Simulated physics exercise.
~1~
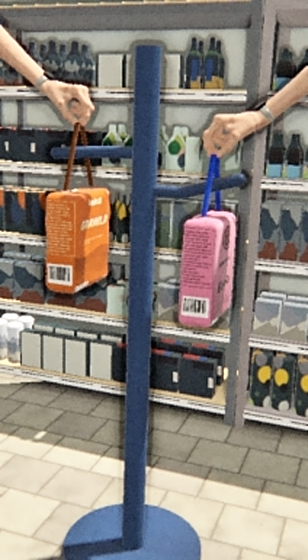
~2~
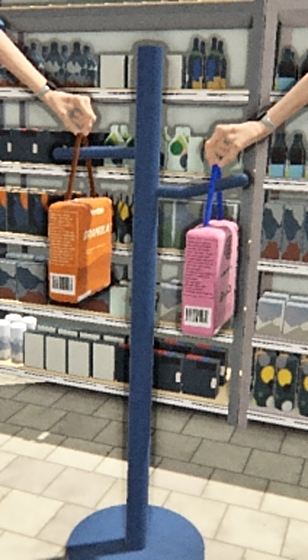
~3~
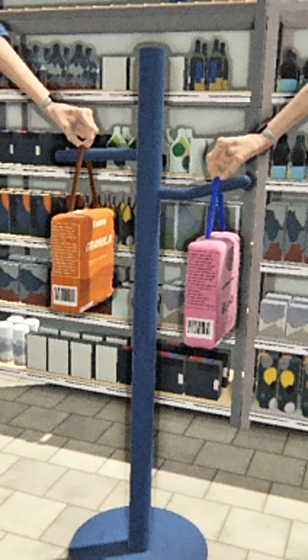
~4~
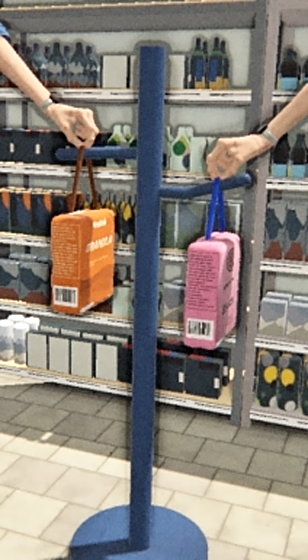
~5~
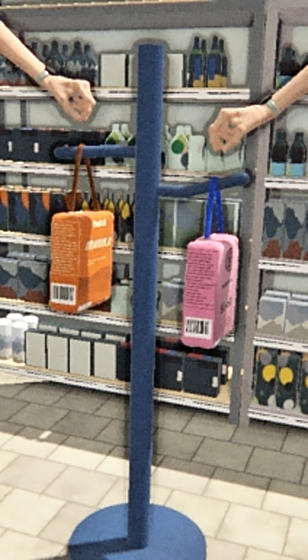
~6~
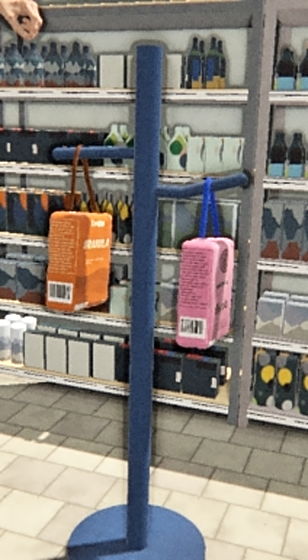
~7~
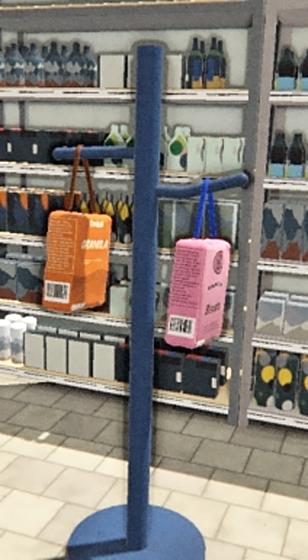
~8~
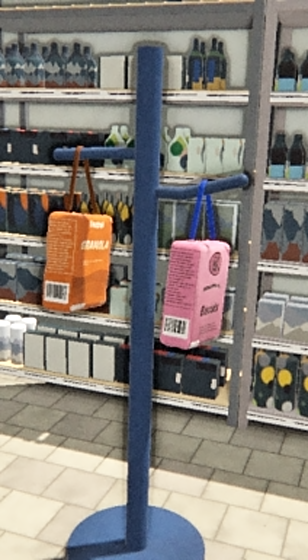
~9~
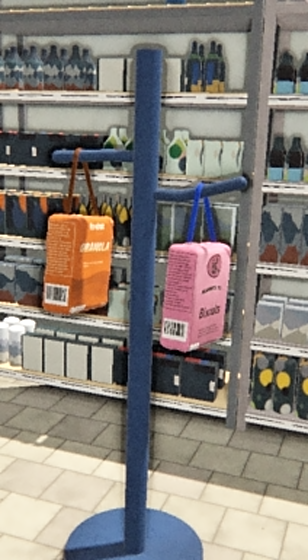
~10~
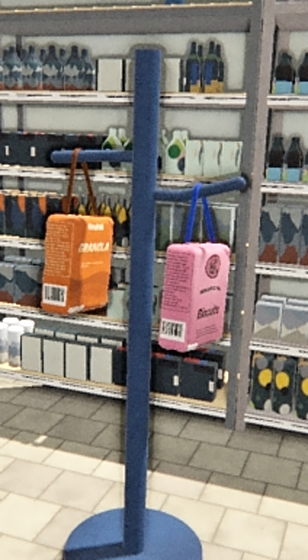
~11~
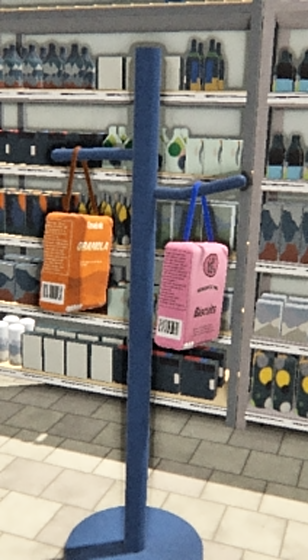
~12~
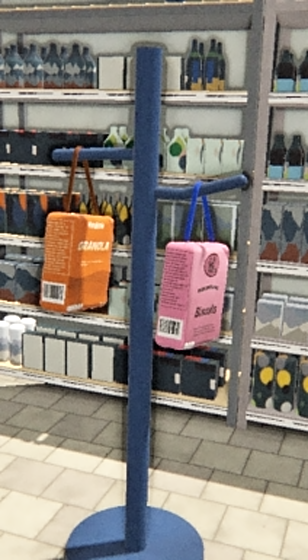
The clip shows two hands lowering an orange bag and a pink bag by their loops onto the left and right pegs of a blue stand before shelves, then letting go and withdrawing; the bags turn slightly and both remain hanging.
